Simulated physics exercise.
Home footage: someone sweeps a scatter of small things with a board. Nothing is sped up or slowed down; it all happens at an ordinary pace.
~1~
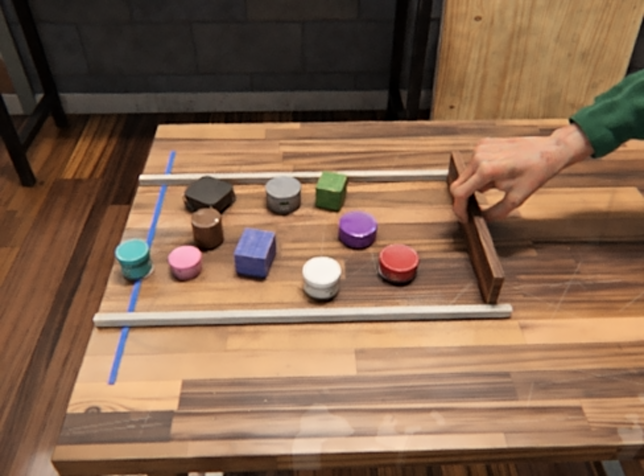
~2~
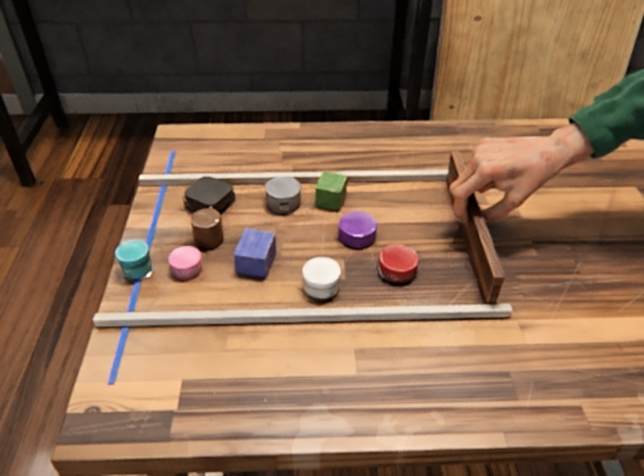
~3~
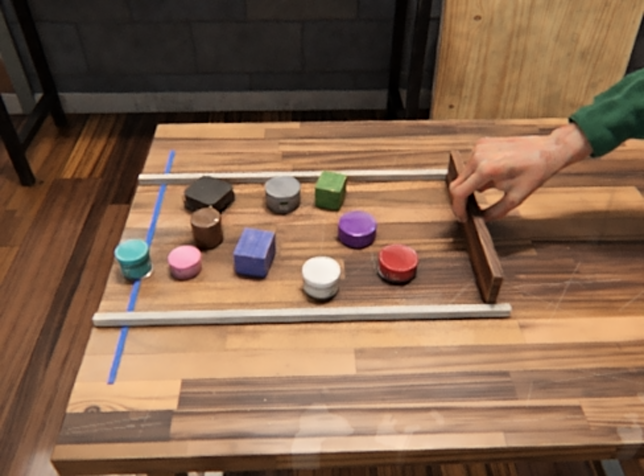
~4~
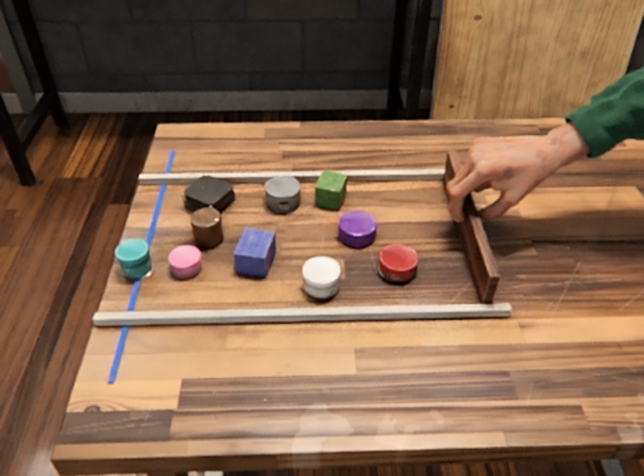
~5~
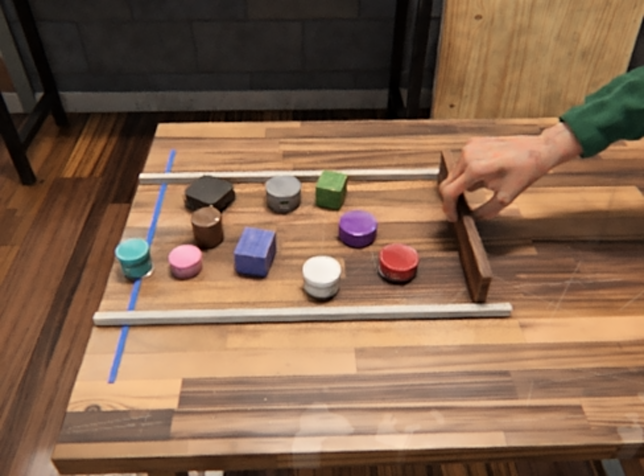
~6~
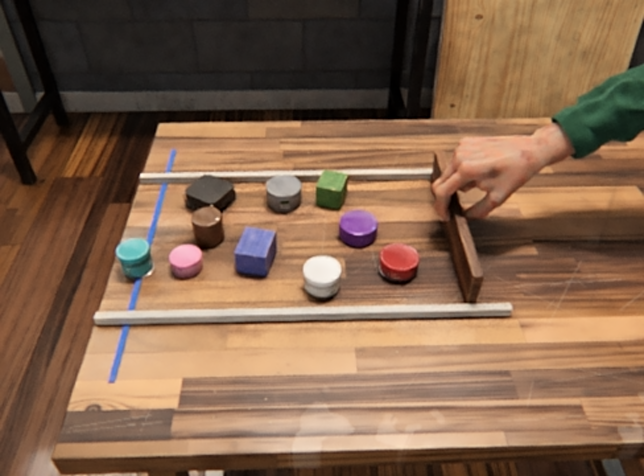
A hand slides a wooden board slightly left toward small colourful objects on a table.
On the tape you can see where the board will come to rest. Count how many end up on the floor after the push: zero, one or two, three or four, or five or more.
The count that drops over the edge is at least five.
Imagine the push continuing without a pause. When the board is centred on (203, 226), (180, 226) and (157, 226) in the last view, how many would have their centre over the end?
First 1, then 2, then 6.
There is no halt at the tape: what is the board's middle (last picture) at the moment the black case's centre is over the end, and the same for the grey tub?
About (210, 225), and about (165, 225) for the other.
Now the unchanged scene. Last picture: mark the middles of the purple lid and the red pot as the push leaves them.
Answer: First (132, 226), after that (120, 266).
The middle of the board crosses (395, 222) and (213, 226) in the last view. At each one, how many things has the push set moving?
So 1, and at the other place 10.
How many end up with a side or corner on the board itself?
At rest, 4 are in contact.
A little later, none off yet; turquoise tin at rest near (136, 259); pink tub at rest near (187, 262); black case at rest near (210, 196).
Next, none off yet; turquoise tin at rest near (134, 259); pink tub shifted about its own width near (166, 266); black case shifted about its own width near (167, 196).
When it is over, the number that fall off is five or more; down, grey tub, blue block, brown lid, black case, pink tub and turquoise tin.
